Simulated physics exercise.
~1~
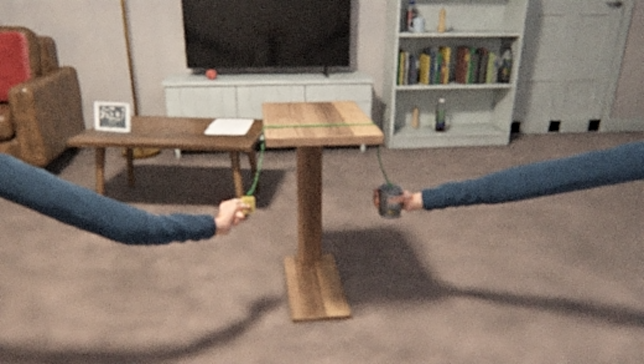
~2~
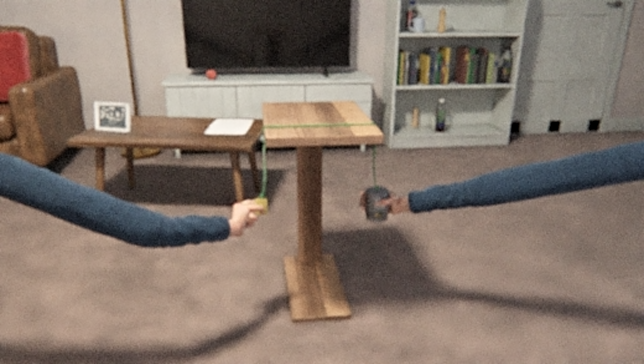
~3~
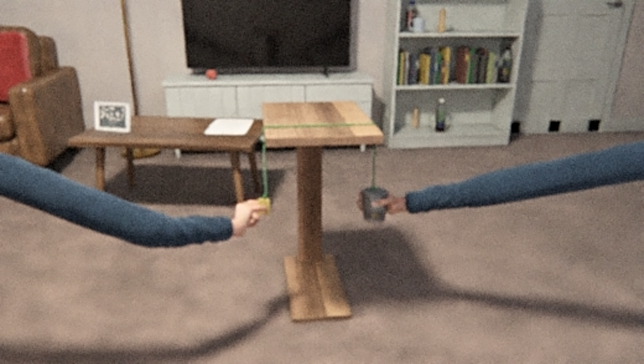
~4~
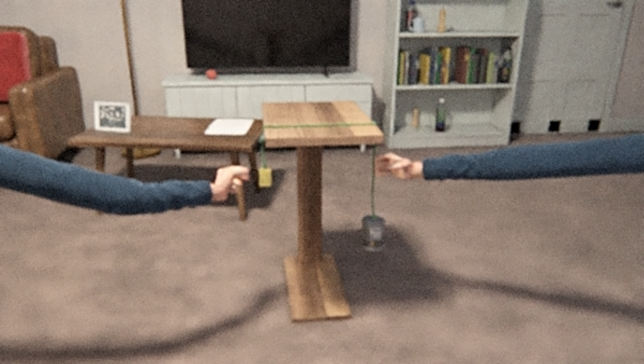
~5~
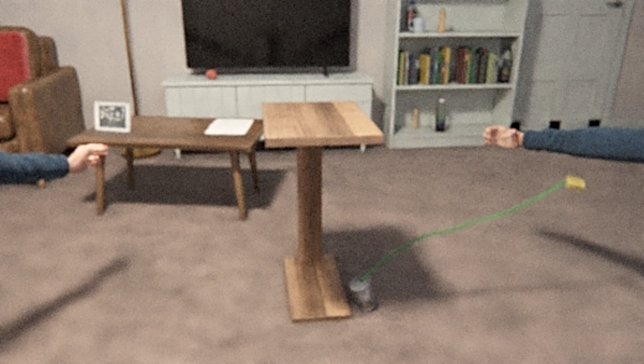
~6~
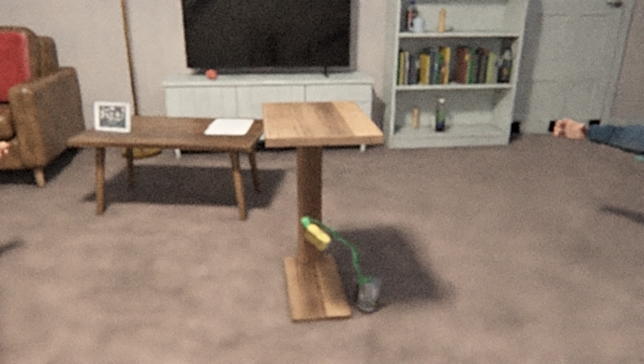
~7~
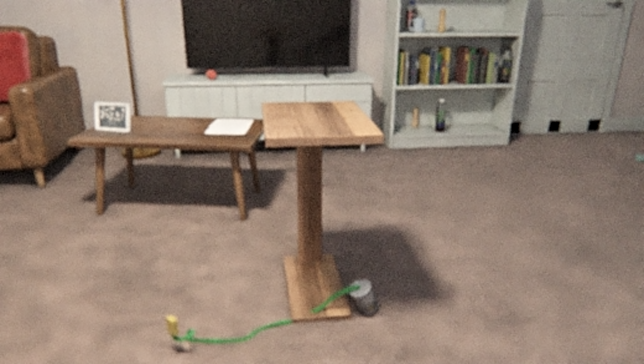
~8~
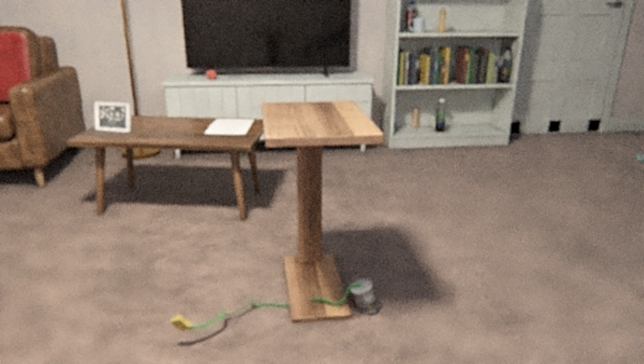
In a living room, two hands held a yellow matchbox and a grey tin hanging from a green ribbon draped across a wooden side table, then let go; the tin dropped, pulling the ribbon rightward off the top, and everything ended on the floor.
